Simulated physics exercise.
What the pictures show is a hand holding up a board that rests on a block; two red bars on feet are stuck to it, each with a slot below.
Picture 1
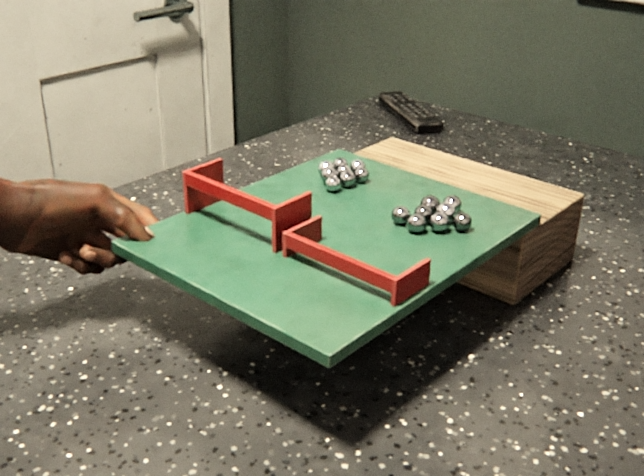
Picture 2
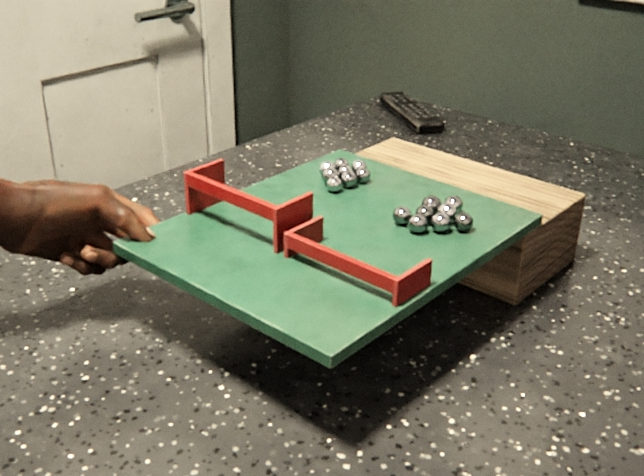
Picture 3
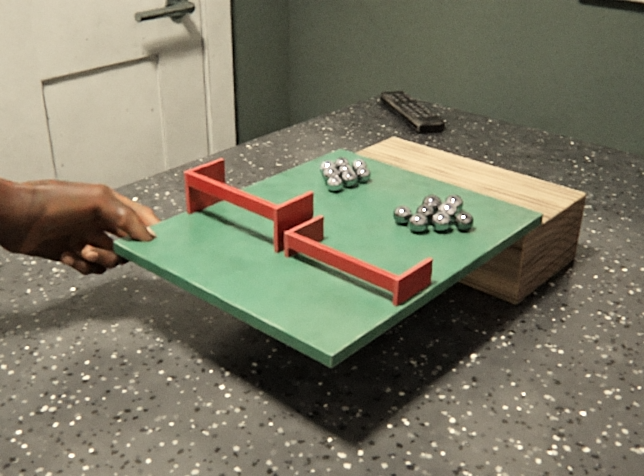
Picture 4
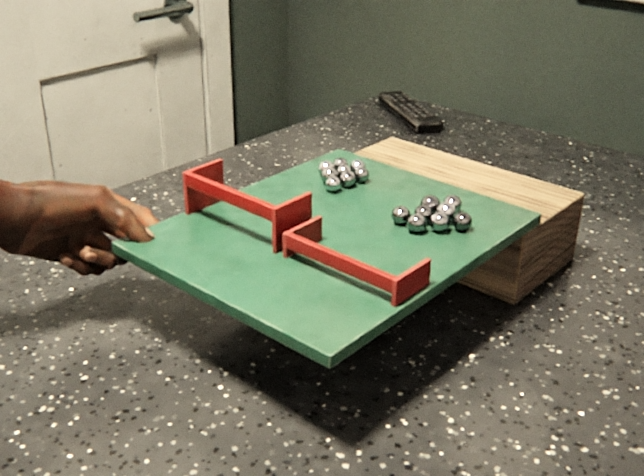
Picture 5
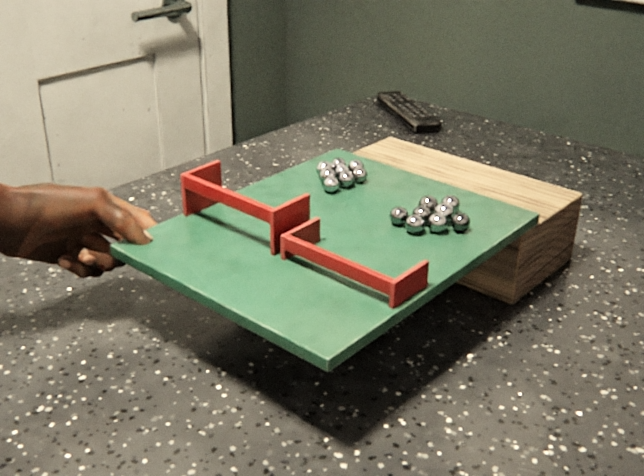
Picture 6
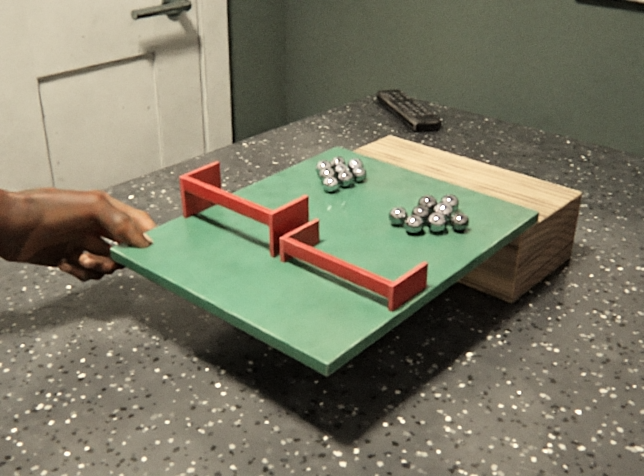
In the video, a hand holds one end of a green board resting on a wooden block, with two red barriers and two clusters of steel balls on it; the held end lowers very slightly while the balls stay in place.
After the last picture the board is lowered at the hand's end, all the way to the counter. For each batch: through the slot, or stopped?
At the end, looks like the near batch is too bulky. Looks like the far batch has enough room.
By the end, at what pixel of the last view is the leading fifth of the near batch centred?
Centre of the leading fifth at rest: Around (324, 307).
Then, 0.45 s on from there, board sloping at 12°; near batch on its way down; far batch on its way down.
Then, 0.84 s on from there, board resting at 16°; near batch has reached its gate; far batch the whole lot past its gate.
In the end, board resting at 16°; near batch gathered behind its gate; far batch the whole lot past its gate.
